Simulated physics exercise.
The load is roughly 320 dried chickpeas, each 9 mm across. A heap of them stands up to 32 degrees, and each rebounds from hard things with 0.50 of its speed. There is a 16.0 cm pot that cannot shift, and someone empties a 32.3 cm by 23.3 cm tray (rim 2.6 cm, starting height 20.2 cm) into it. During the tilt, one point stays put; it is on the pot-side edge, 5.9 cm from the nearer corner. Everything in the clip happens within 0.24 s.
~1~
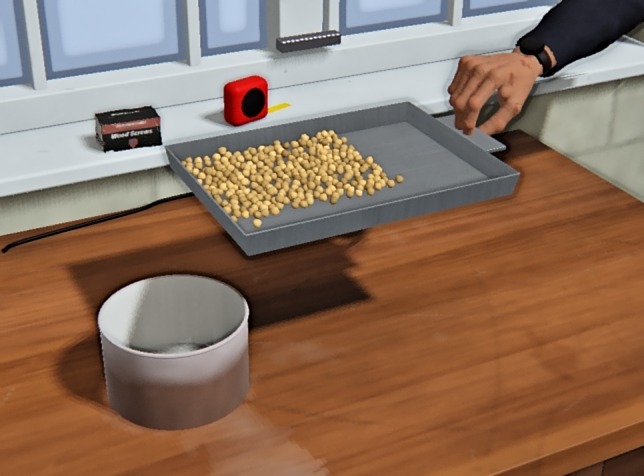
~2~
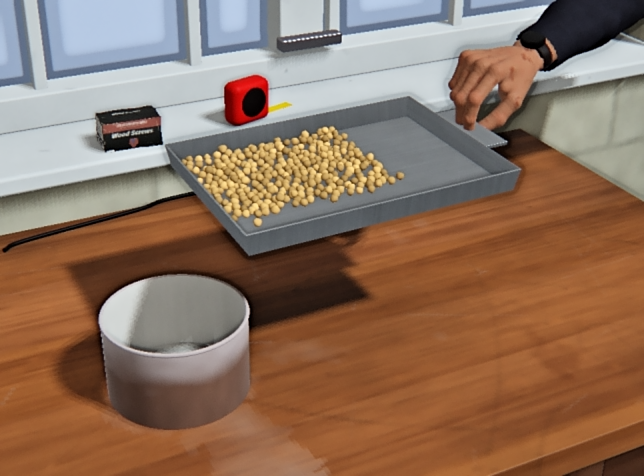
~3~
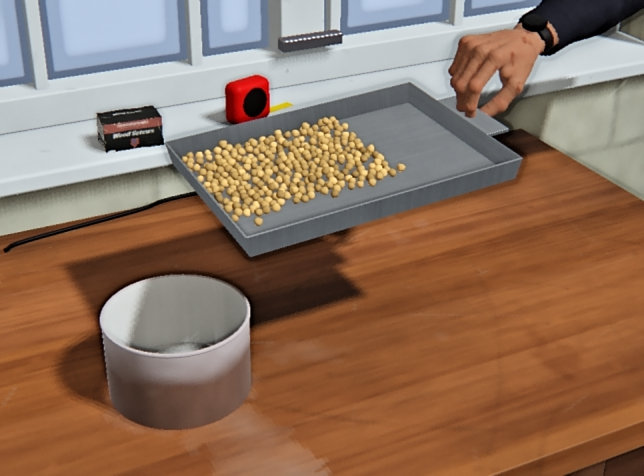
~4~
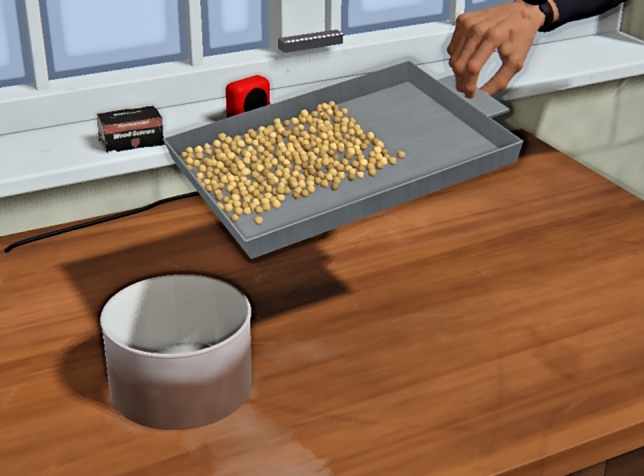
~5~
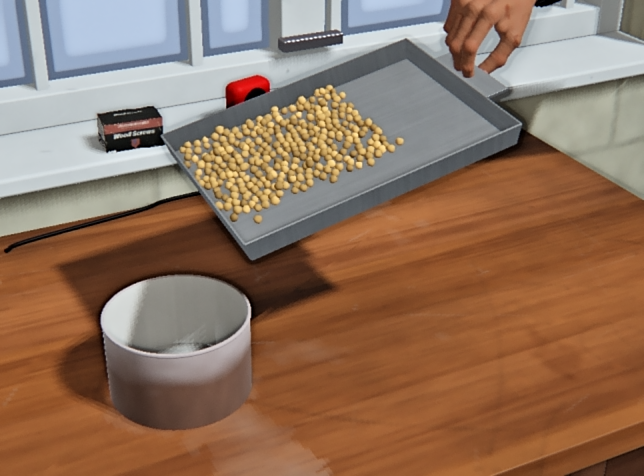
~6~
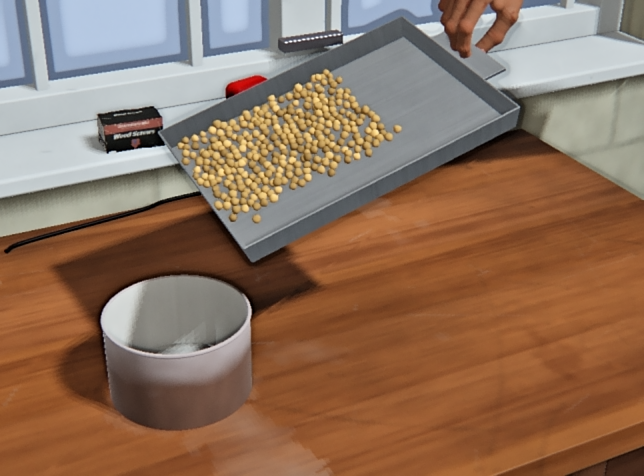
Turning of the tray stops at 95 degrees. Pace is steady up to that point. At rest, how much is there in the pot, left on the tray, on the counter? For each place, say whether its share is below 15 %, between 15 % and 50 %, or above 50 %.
Pot: It's going to get a solid slice of the load; tray: It's going to get a small sliver of the load; counter: It's going to get the main portion of the load.
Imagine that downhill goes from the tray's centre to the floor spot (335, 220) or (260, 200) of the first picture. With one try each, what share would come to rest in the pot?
I'd put it at about 0 per cent for the first tilt and about 70 per cent for the second.
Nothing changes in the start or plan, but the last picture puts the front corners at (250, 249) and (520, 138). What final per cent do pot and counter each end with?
In the pot: 5 per cent; on the counter: 95 per cent.
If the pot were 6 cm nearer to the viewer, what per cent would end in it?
Result after the change: About 95 in a hundred.
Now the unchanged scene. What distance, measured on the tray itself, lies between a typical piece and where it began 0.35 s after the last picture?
Around 7 centimetres.
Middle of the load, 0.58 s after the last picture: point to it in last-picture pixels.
Around (219, 200).
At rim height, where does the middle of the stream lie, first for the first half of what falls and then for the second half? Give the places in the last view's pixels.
Near (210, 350) at first, near (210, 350) afterwards.
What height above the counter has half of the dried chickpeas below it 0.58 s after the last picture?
Roughly 24 cm.
Then, 0.35 s after the last picture, tilt 56 degrees; the tray holds 100 %, the pot 0 %.
Then, 0.58 s after the last picture, tilt 81 degrees; the tray holds 90 %, the pot 0 %.
Then, 0.93 s after the last picture, tilt 95 degrees; the tray holds 15 %, the pot 30 %.
In the end, pot 45 %, tray 0 %, counter 55 %.
